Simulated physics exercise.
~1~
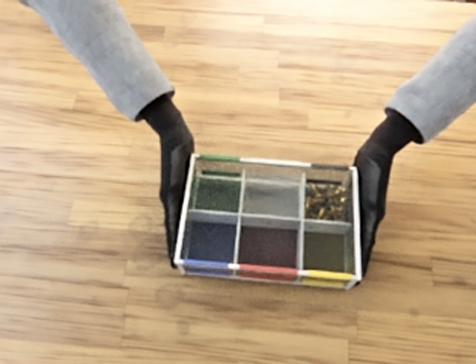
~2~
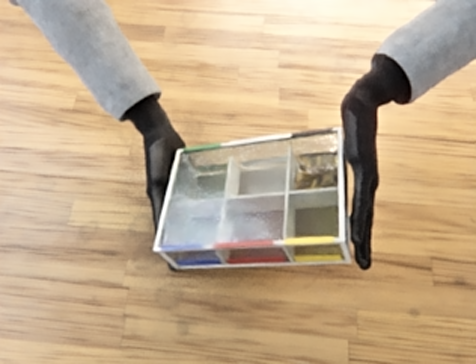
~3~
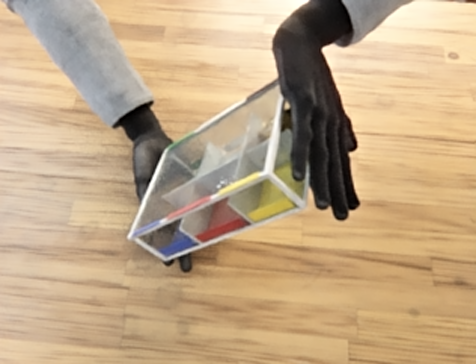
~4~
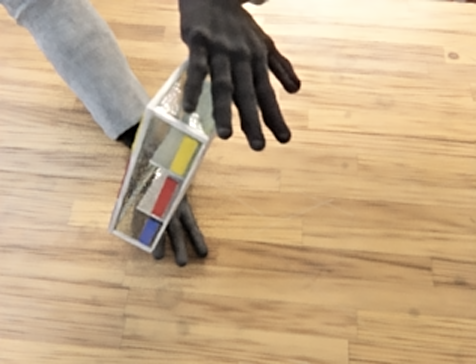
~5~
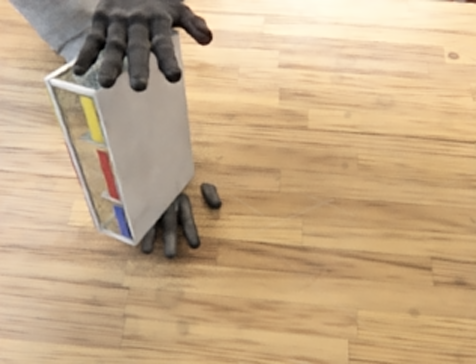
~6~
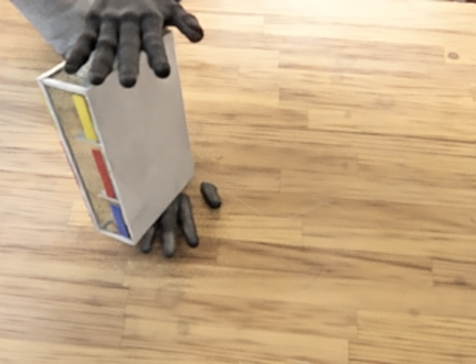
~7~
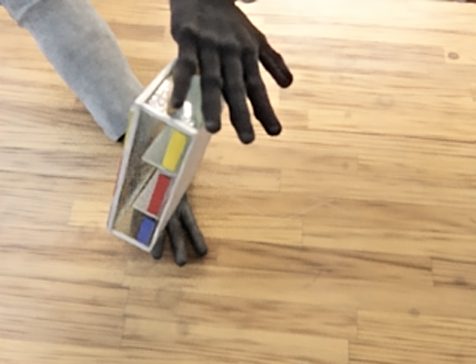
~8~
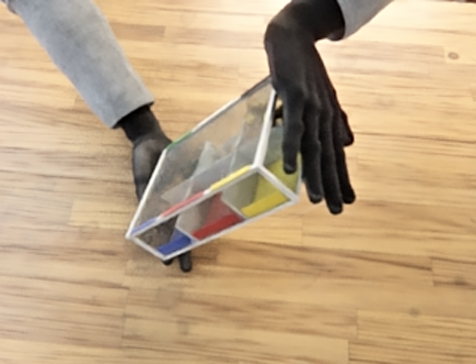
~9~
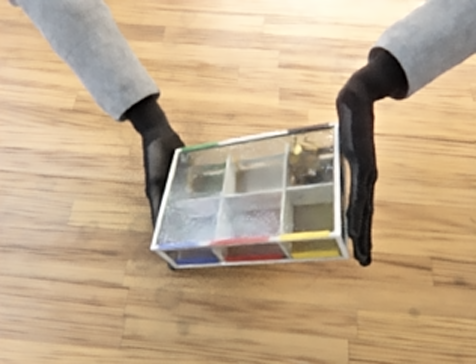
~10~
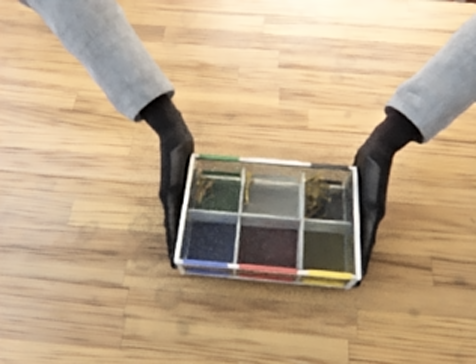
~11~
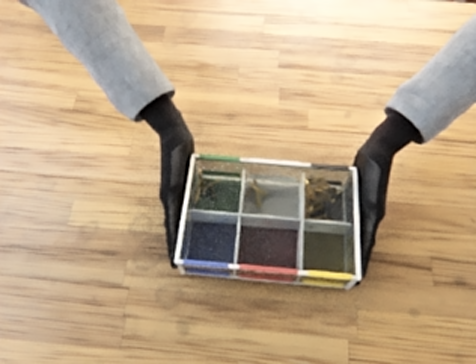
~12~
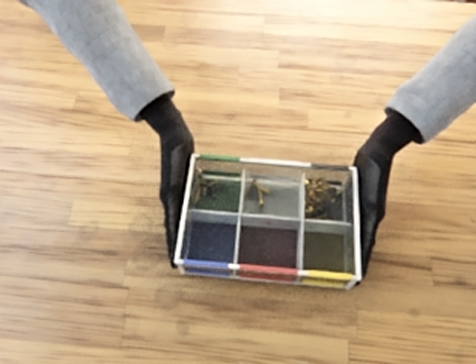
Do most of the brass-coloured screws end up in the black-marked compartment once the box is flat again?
Yes, most of them lie in the black-marked compartment at the far right, while a smaller share rests in the green-marked one and a few sit in the white-marked one.
